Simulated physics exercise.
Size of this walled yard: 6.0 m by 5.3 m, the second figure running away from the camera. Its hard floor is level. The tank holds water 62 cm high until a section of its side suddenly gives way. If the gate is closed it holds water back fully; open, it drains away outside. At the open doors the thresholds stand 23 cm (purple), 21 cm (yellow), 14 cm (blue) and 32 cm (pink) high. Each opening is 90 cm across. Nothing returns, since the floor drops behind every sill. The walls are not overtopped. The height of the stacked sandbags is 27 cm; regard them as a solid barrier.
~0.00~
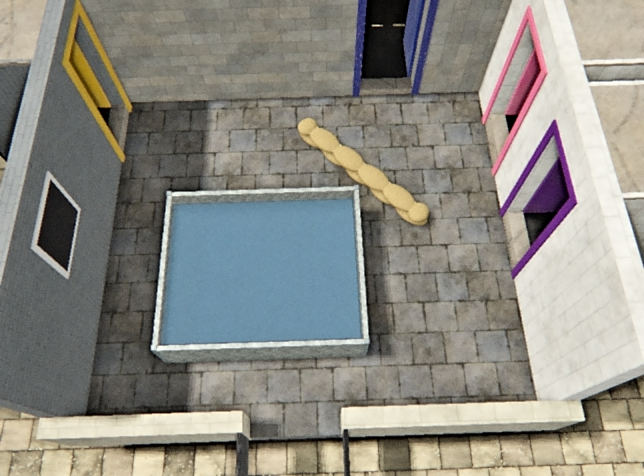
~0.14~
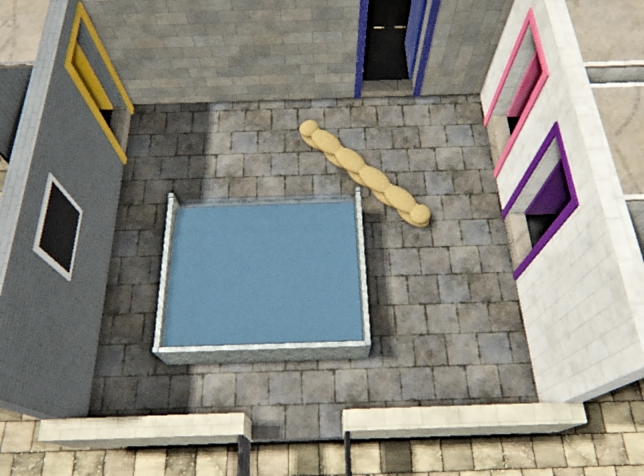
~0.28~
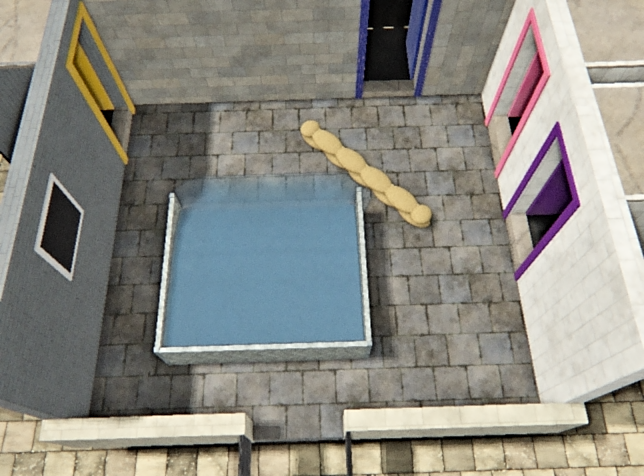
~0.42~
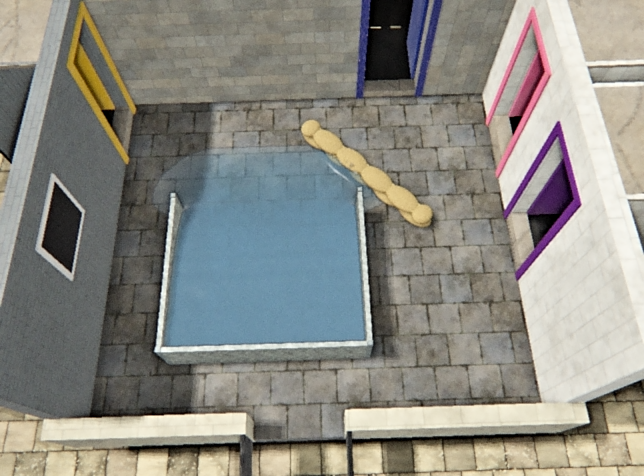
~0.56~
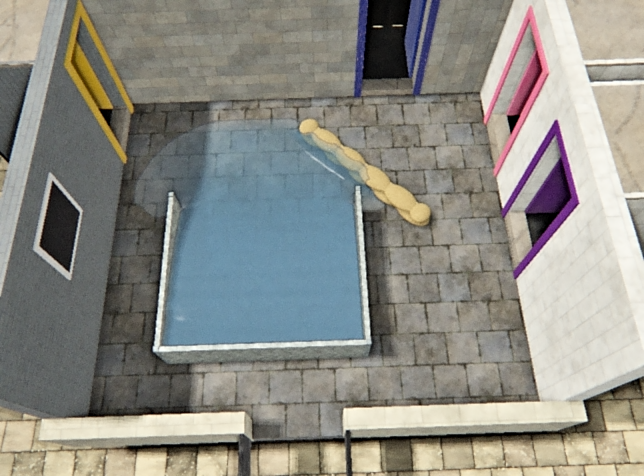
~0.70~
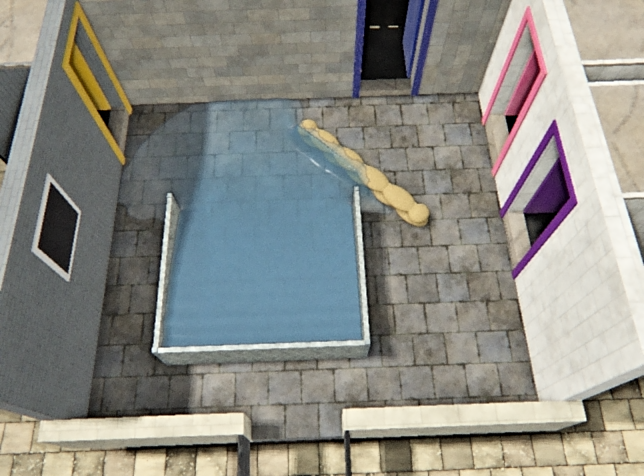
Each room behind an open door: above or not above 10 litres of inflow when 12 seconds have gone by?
Purple door: Fails to top it. Yellow door: Tops it. Blue door: Fails to top it. Pink door: Fails to top it.
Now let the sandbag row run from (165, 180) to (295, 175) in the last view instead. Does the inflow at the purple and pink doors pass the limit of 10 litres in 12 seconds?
Then the purple door is short of it and the pink door is short of it.
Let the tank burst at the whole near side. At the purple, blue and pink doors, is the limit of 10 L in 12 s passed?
Result: Purple limit not passed, blue limit not passed, pink limit not passed.
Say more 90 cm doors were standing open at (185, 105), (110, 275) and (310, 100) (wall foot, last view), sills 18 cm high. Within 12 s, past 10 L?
Result in order - more than that, not enough, more than that.
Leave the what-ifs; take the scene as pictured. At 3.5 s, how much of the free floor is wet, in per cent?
Some 80 per cent of the floor is wet.
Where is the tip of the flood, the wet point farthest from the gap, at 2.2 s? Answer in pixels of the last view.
Somewhere near pixel (464, 98).
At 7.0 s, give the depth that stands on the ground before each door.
Depth readings (cm): Purple = 6; yellow = 10; blue = 4; pink = 9.
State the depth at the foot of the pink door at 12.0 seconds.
Roughly 12.0 cm.
After 1.4 s water covers 35 % of the floor and is deepest (53 cm) near (256, 105); purple door not reached, yellow door 11 cm at the sill, 0 L in, blue door not reached, pink door not reached.
After 2.2 s water covers 50 % of the floor and is deepest (52 cm) near (141, 109); purple door not reached, yellow door 45 cm at the sill, 41 L in, blue door 6 cm at the sill, 0 L in, pink door not reached.
After 3.5 s water covers 80 % of the floor and is deepest (38 cm) near (129, 127); purple door 3 cm at the sill, 0 L in, yellow door 37 cm at the sill, 221 L in, blue door 8 cm at the sill, 0 L in, pink door 20 cm at the sill, 0 L in.
After 7.0 s water covers 95 % of the floor and is deepest (20 cm) near (466, 412); purple door 6 cm at the sill, 0 L in, yellow door 10 cm at the sill, 272 L in, blue door 4 cm at the sill, 0 L in, pink door 9 cm at the sill, 0 L in.
After 12.0 s water covers 95 % of the floor and is deepest (16 cm) near (124, 163); purple door 8 cm at the sill, 0 L in, yellow door 16 cm at the sill, 272 L in, blue door 10 cm at the sill, 1 L in, pink door 12 cm at the sill, 0 L in.
